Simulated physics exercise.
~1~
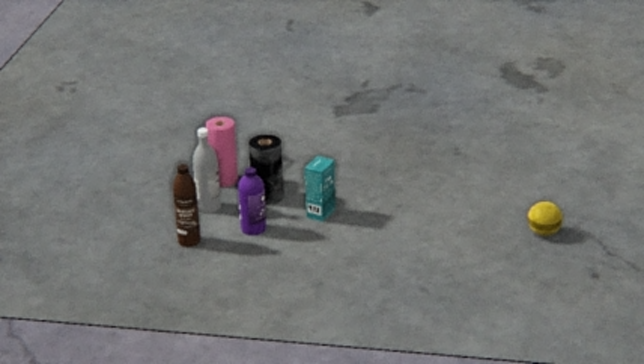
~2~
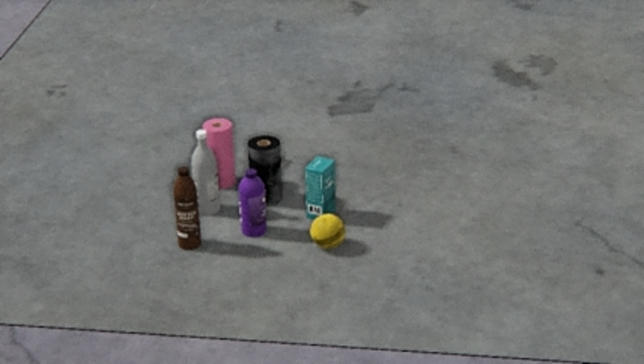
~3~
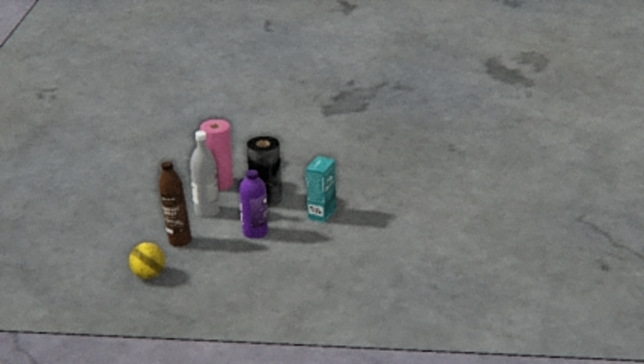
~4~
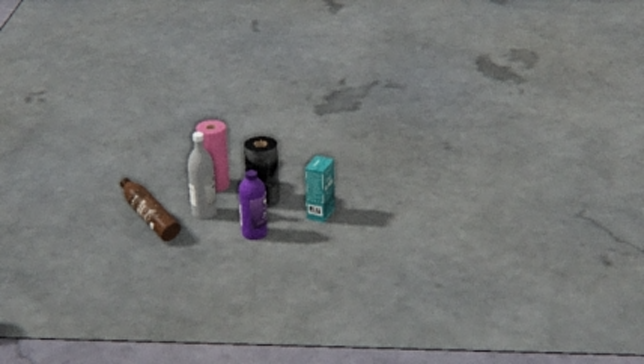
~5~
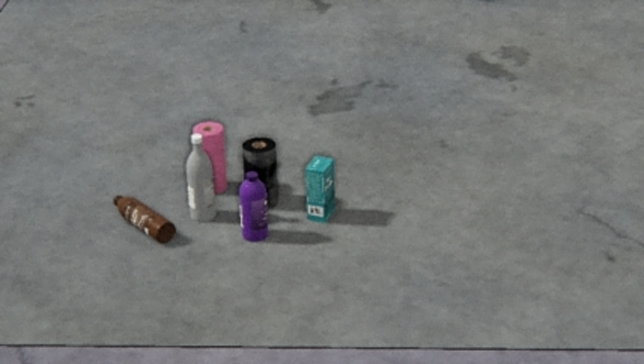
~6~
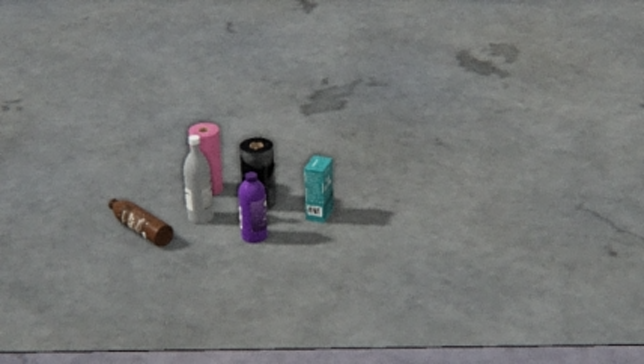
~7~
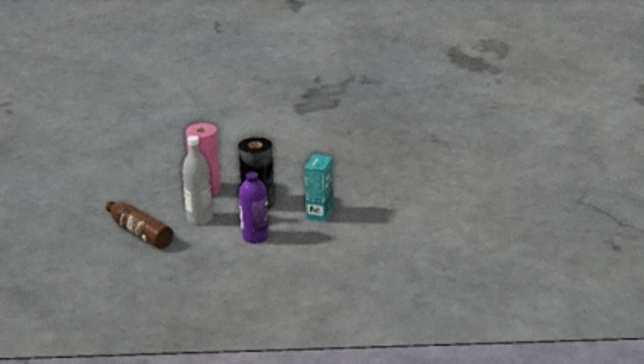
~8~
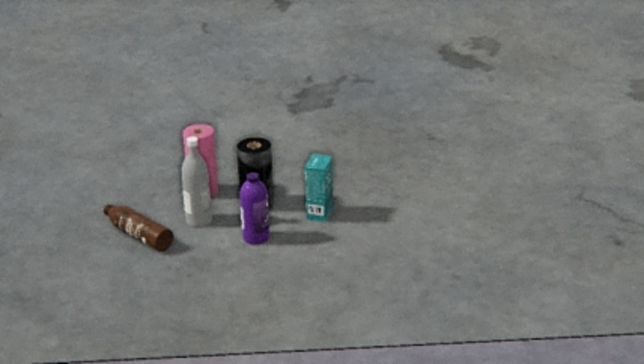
The footage shows a yellow ball rolling left across a grey floor, passing in front of a cluster of bottles, rolls and a turquoise carton, and reaching the brown bottle, which tips over and ends lying on its side while the other objects remain standing and the ball is gone from view.
